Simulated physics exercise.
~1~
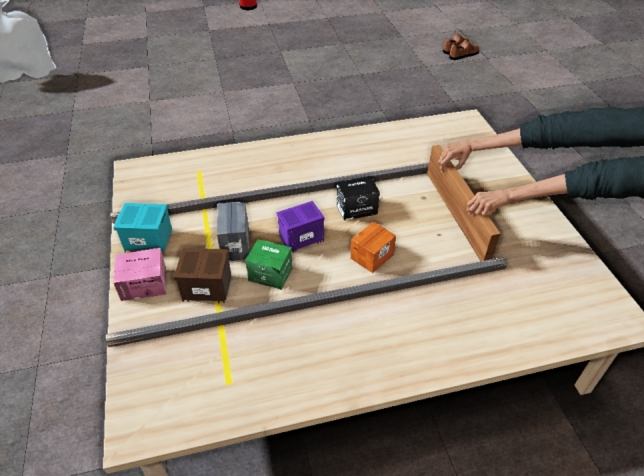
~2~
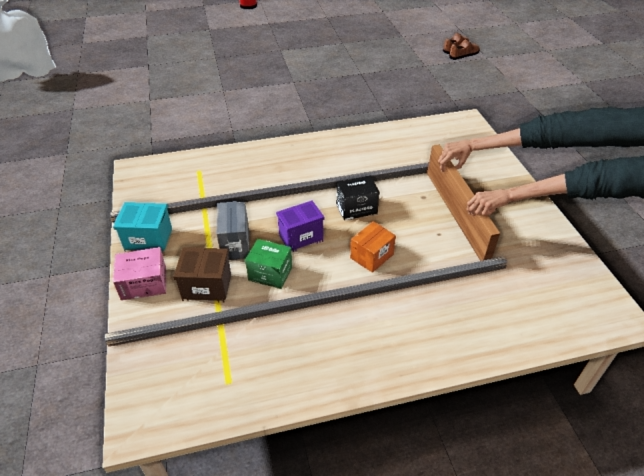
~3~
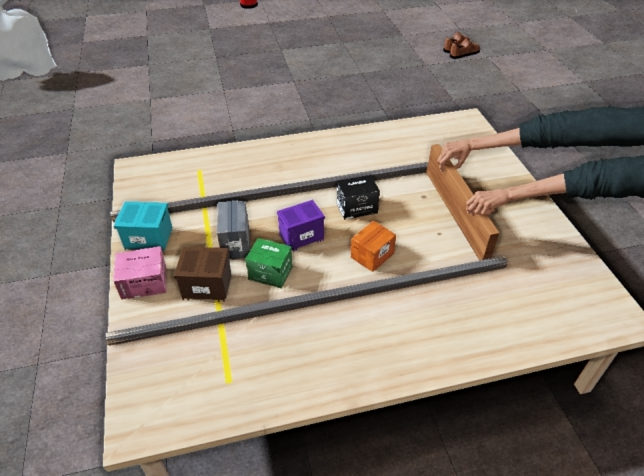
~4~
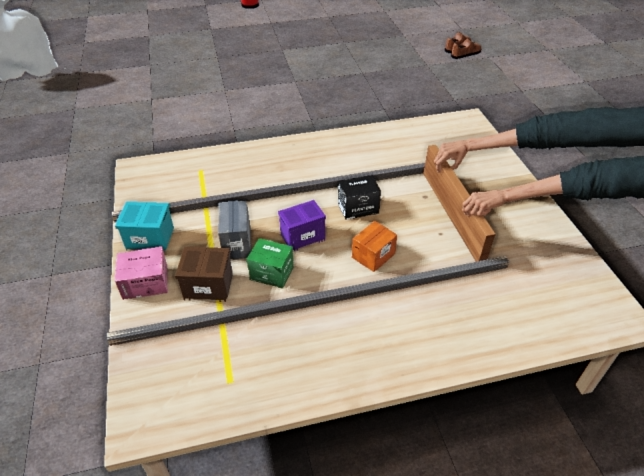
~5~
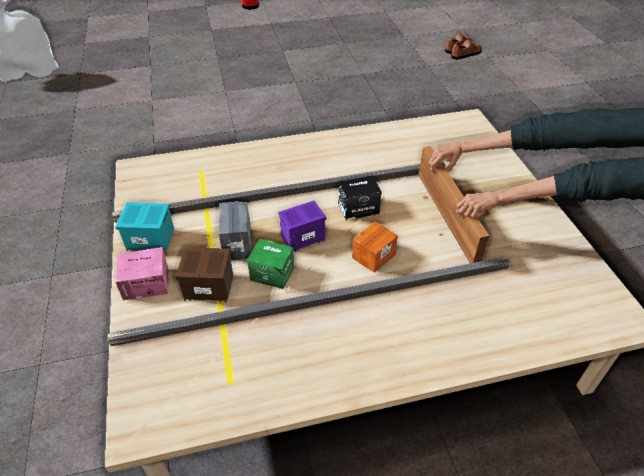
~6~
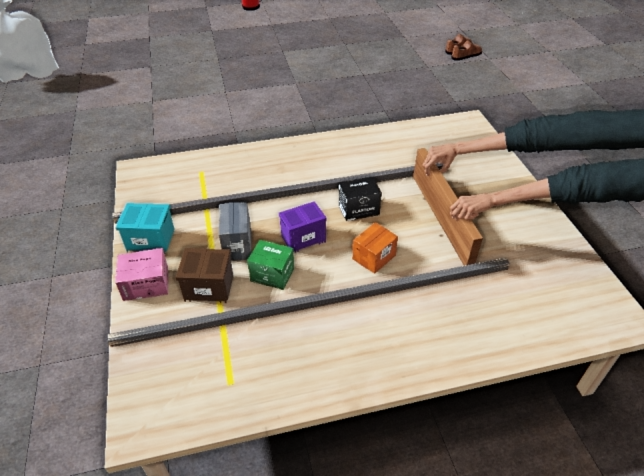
Wooden plank sliding slightly left between two dark rails, pushed by two hands, while eight colourful boxes sit still on the table.
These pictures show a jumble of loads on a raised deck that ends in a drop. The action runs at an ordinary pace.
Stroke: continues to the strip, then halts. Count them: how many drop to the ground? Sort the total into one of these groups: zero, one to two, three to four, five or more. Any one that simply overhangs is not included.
It goes in the group one to two.
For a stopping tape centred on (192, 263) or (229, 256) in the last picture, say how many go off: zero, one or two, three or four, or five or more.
One after the other, that's three to four for the first and one to two for the second.
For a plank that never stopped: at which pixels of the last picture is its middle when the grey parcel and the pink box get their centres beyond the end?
The middle is at (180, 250) when it's the grey parcel, and at (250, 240) when it's the pink box.
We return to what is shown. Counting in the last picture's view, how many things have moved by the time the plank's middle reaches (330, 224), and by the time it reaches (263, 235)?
Tally: 3; 7.
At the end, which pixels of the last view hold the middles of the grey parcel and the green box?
One ends up near (144, 244) and the other near (159, 295).
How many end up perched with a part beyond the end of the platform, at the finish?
Number: 2.
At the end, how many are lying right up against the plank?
The count is 2.
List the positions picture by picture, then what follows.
In the first picture, pink box (141, 275); turquoise tote (145, 228); brown tote (205, 276); plank (460, 201); tape (211, 259).
In the second picture, turquoise tote (145, 227); orange parcel (373, 247).
In the third picture, brown tote (205, 274); black box (358, 197).
In the fourth picture, pink box (142, 273); grey parcel (235, 230).
In the fifth picture, turquoise tote (147, 227); purple tote (303, 227).
In the sixth picture, pink box (143, 274); turquoise tote (147, 228); brown tote (207, 276); plank (444, 204); tape (213, 259).
Soon after, none off yet; pink box at rest near (143, 274); turquoise tote at rest near (147, 228); brown tote at rest near (207, 276).
After that, none off yet; pink box at rest near (143, 274); turquoise tote at rest near (147, 228); brown tote displaced a little near (201, 277).
In the end, the number that fall off is one or two; gone, pink box.
